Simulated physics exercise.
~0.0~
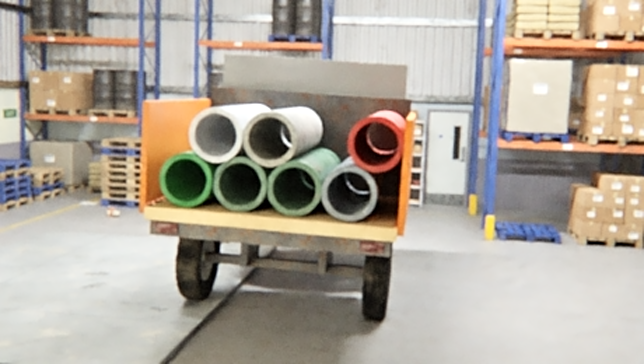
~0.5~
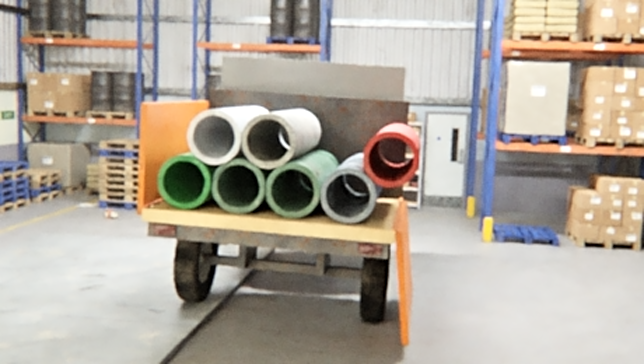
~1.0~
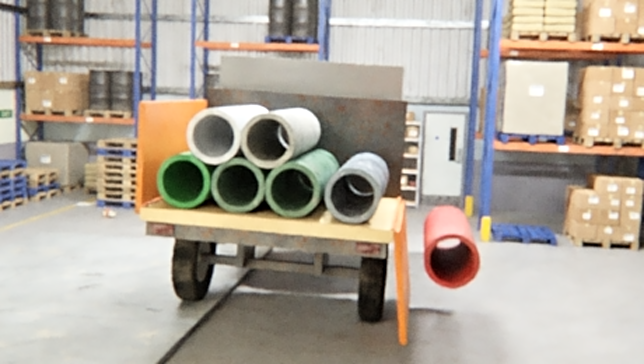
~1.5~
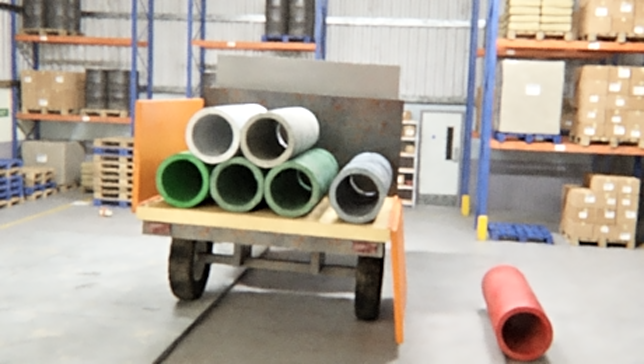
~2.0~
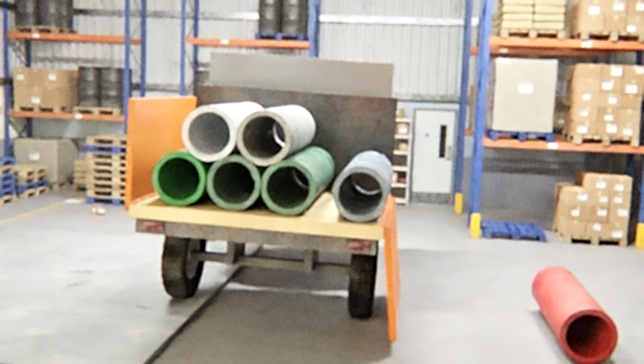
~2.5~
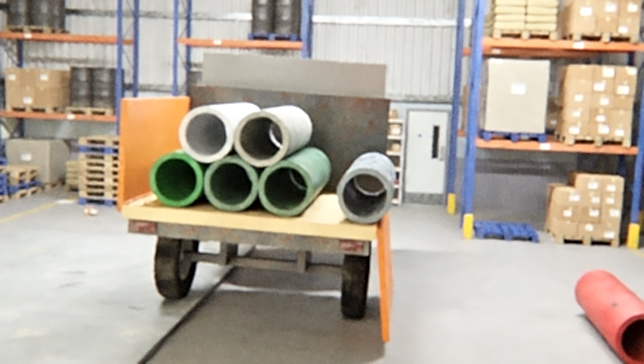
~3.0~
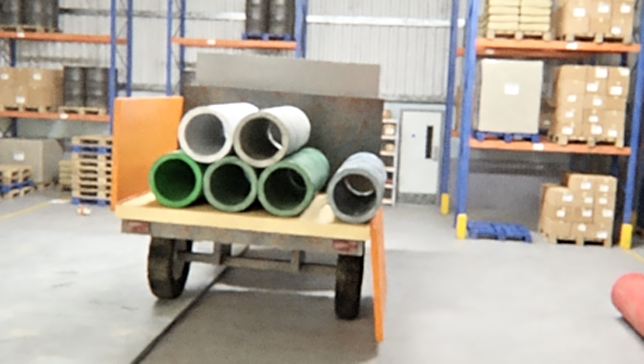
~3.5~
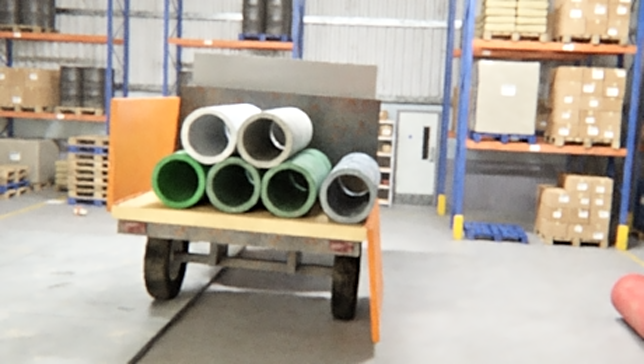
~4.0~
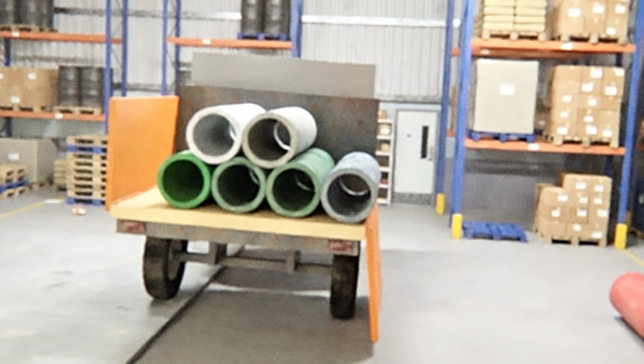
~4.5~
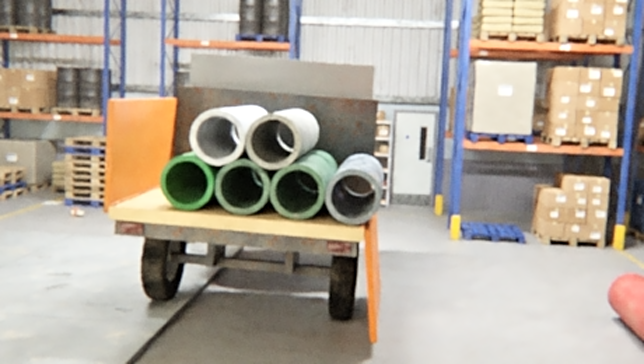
The video shows concrete pipes stacked on a flatbed in a warehouse as the right side board swings down and the red pipe rolls off, dropping to the floor and rolling away right, while the green pipe and the others remain on the deck.
